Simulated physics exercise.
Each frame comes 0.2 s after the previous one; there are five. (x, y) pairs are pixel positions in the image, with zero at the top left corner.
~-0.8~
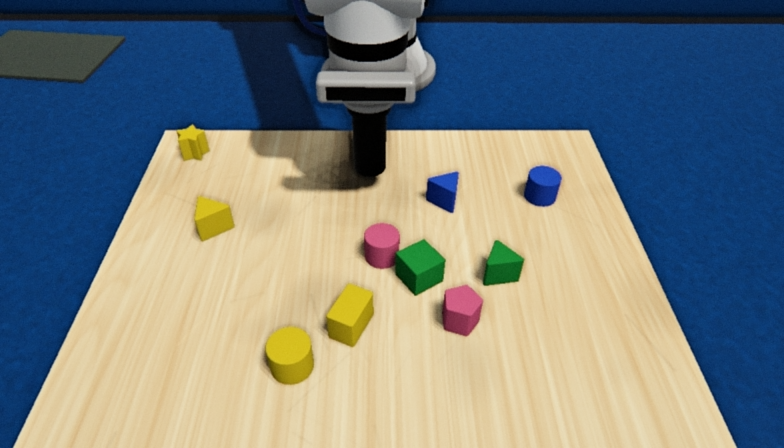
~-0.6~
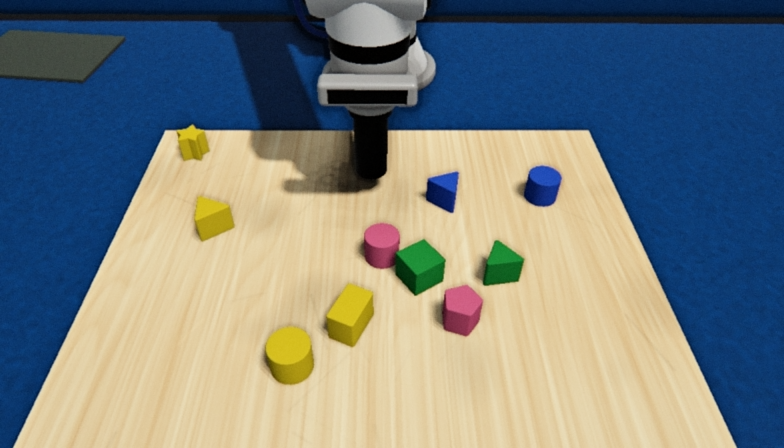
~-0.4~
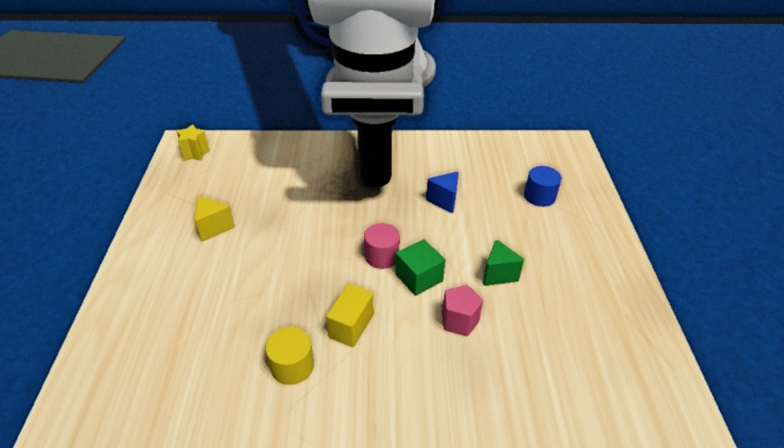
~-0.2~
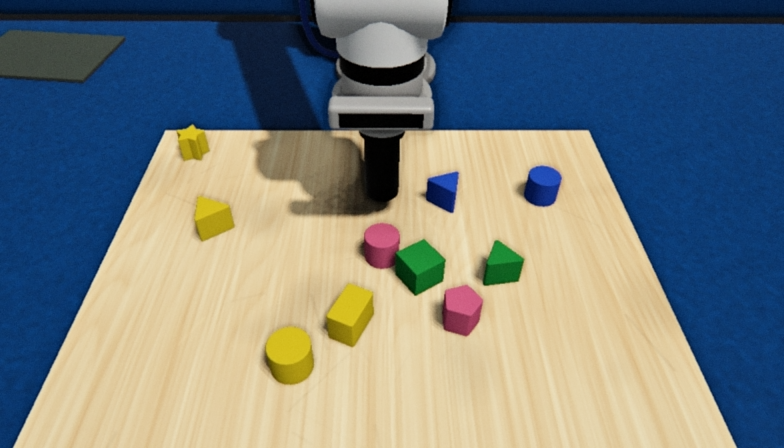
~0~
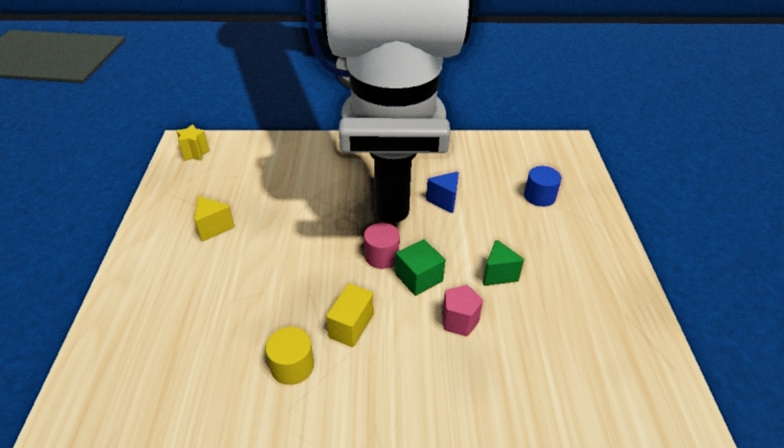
On a light wooden tabletop scattered with yellow, pink, green and blue blocks, a robot arm with a black pusher moves slowly forward and slightly right, coming close behind the pink cylinder, while the blocks remain still.
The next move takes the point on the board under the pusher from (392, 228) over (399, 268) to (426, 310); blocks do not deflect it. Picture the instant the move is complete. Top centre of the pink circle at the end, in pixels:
I'd say the pink circle ends with its top centre at (373, 275).
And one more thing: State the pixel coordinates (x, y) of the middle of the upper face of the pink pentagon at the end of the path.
It should be at about (497, 325).
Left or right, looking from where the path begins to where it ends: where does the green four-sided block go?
Side: Left.
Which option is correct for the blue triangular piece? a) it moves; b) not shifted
Answer: B.
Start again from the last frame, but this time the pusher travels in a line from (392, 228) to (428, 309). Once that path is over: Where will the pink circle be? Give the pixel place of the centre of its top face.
It will end up at (381, 265).
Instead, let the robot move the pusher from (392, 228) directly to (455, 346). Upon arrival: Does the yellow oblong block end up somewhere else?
I expect not.
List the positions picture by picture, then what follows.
Lower end of the pusher (370, 169), tops of blocks, yellow oblong block (350, 303), pink circle (382, 234), green four-sided block (421, 256), blue triangular piece (447, 180), pink pentagon (463, 299), in the first picture.
Pusher (371, 171), blocks as before, in the second picture.
Pusher (375, 179), blocks as before, in the third picture.
Pusher (382, 193), blocks as before, in the fourth picture.
Pusher (392, 213), yellow oblong block (350, 303), pink circle (382, 234), green four-sided block (421, 256), blue triangular piece (447, 180), pink pentagon (463, 299), in the fifth picture.
On the path given first. One third of the way, pusher (395, 239); pink circle (375, 256).
Two thirds of the way, pusher (406, 267); pink circle (372, 274); green four-sided block (439, 278), turned 25° anticlockwise; pink pentagon (469, 304).
At the end, pusher (427, 294); yellow oblong block not moved; pink circle (373, 275); green four-sided block (463, 307), turned 30° anticlockwise; blue triangular piece not moved; pink pentagon (497, 325), turned 45° anticlockwise.
